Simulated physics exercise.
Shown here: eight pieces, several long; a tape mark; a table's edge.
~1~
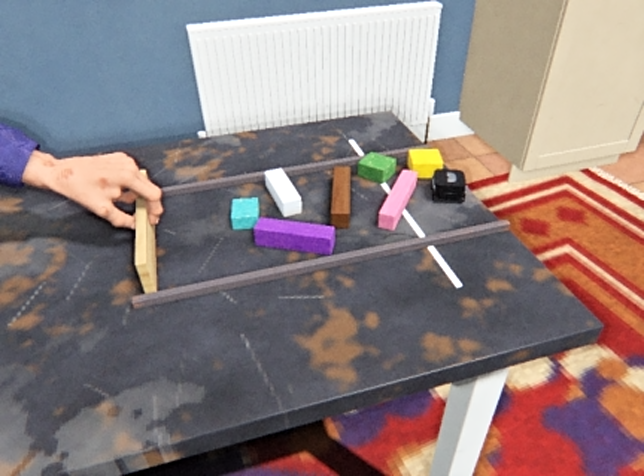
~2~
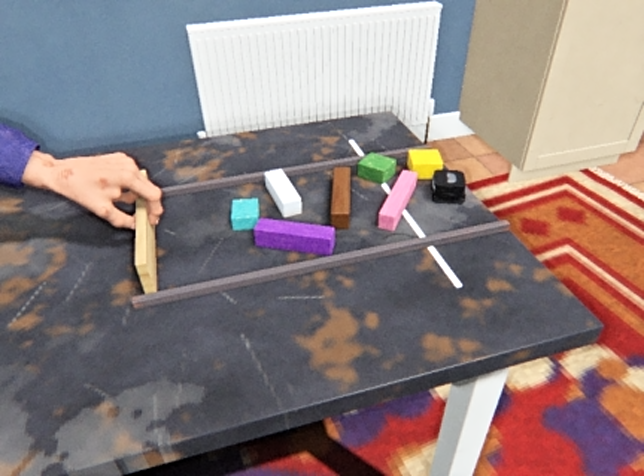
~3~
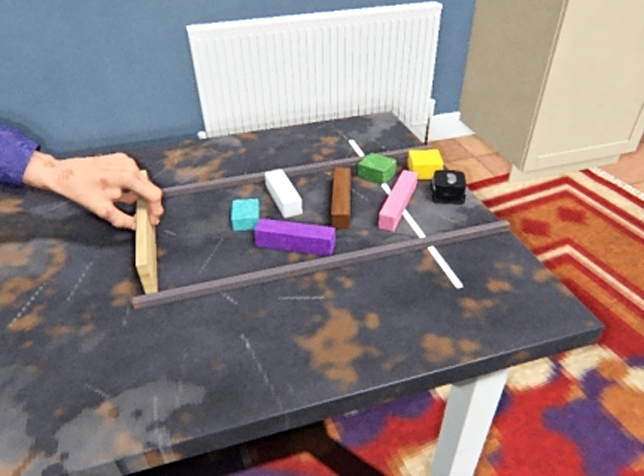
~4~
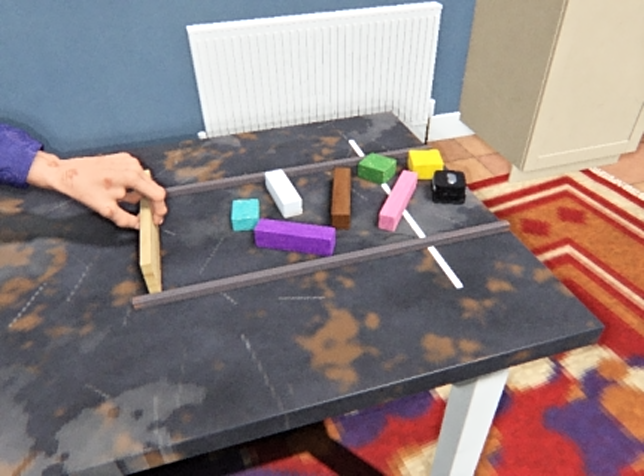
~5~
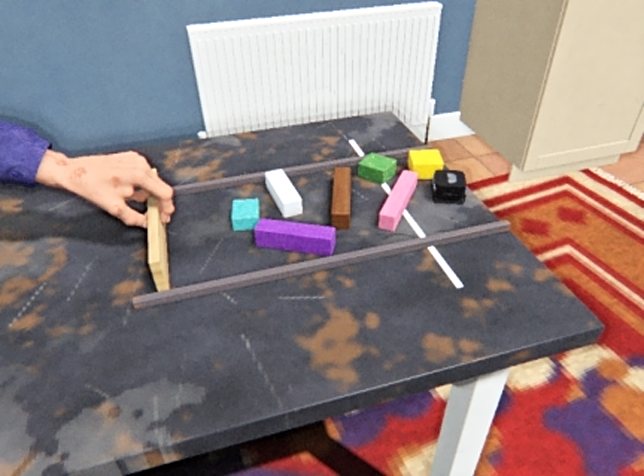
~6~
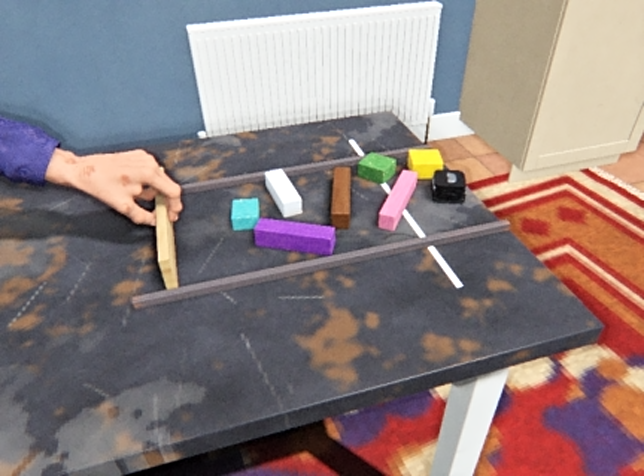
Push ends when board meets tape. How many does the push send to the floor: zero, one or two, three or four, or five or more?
I expect only one or a pair of them will drop off.
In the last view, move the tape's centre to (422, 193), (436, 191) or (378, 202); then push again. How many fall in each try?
Down on the floor: 3, 5 and 0.
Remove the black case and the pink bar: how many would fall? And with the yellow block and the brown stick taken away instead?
In order, the numbers are 1 and 0.
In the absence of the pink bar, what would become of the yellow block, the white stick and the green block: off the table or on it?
Yellow block: Is gone; white stick: Is still there; green block: Is still there.
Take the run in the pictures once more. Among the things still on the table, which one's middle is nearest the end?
It is the black case.
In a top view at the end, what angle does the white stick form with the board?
Around 30 degrees.
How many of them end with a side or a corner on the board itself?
The count in contact is 3.
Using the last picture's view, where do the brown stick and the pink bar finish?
They finish at roughly (434, 182) and (450, 184) respectively.
Soon after, none off yet; black case at rest near (448, 187); yellow block at rest near (425, 164); green block at rest near (377, 168).
Then, none off yet; black case at rest near (448, 187); yellow block moved a little near (433, 161); green block moved about its own width near (400, 159).
At rest, the number that fall off is one or two; fallen, yellow block.
